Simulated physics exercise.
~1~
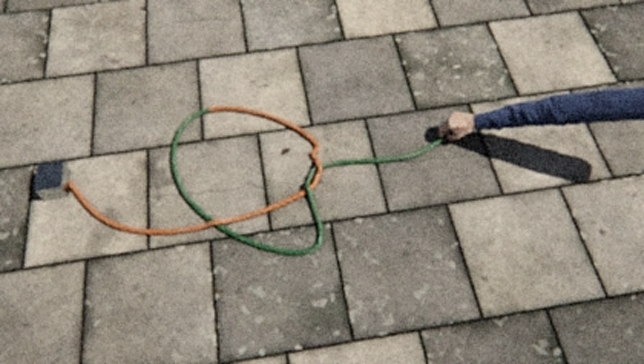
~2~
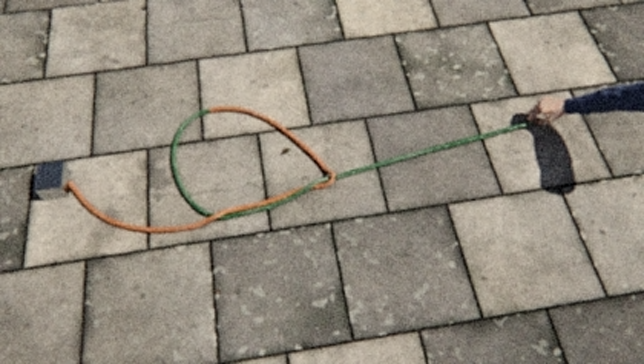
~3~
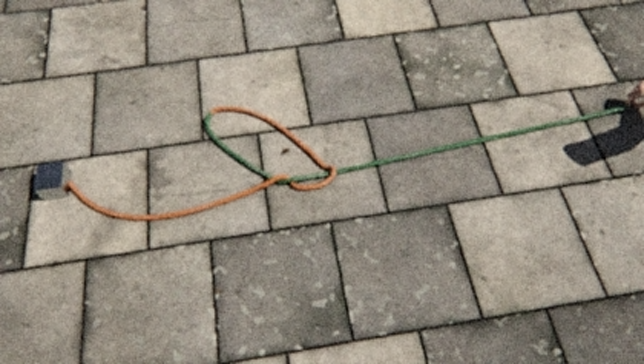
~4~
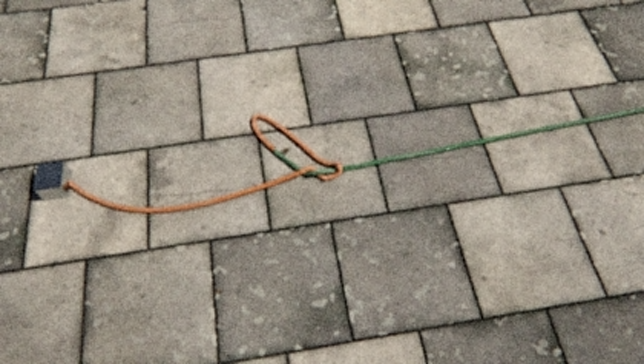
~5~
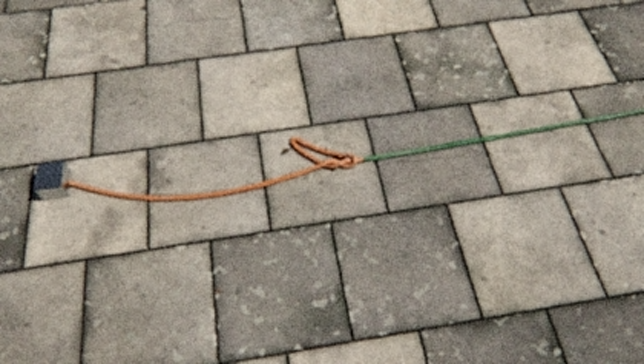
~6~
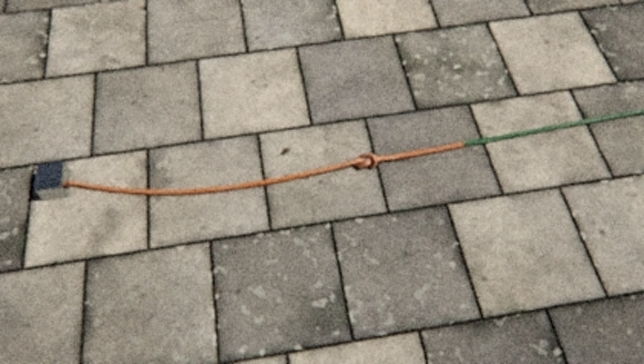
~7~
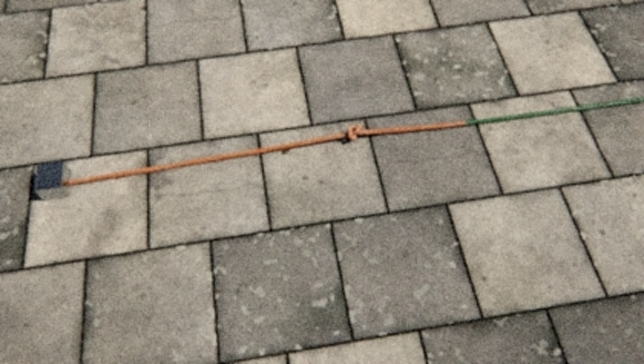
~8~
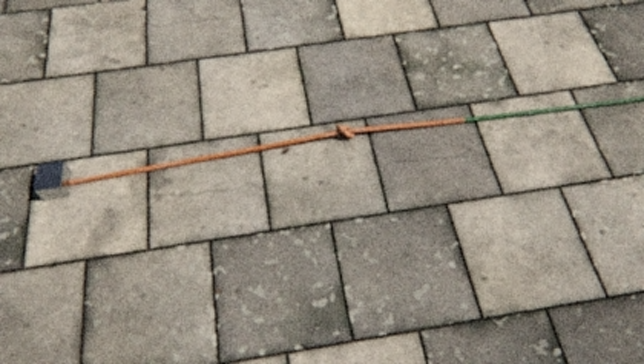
Orange and green rope being pulled right by a hand across paving, its loops shrinking and tightening into a small knot.
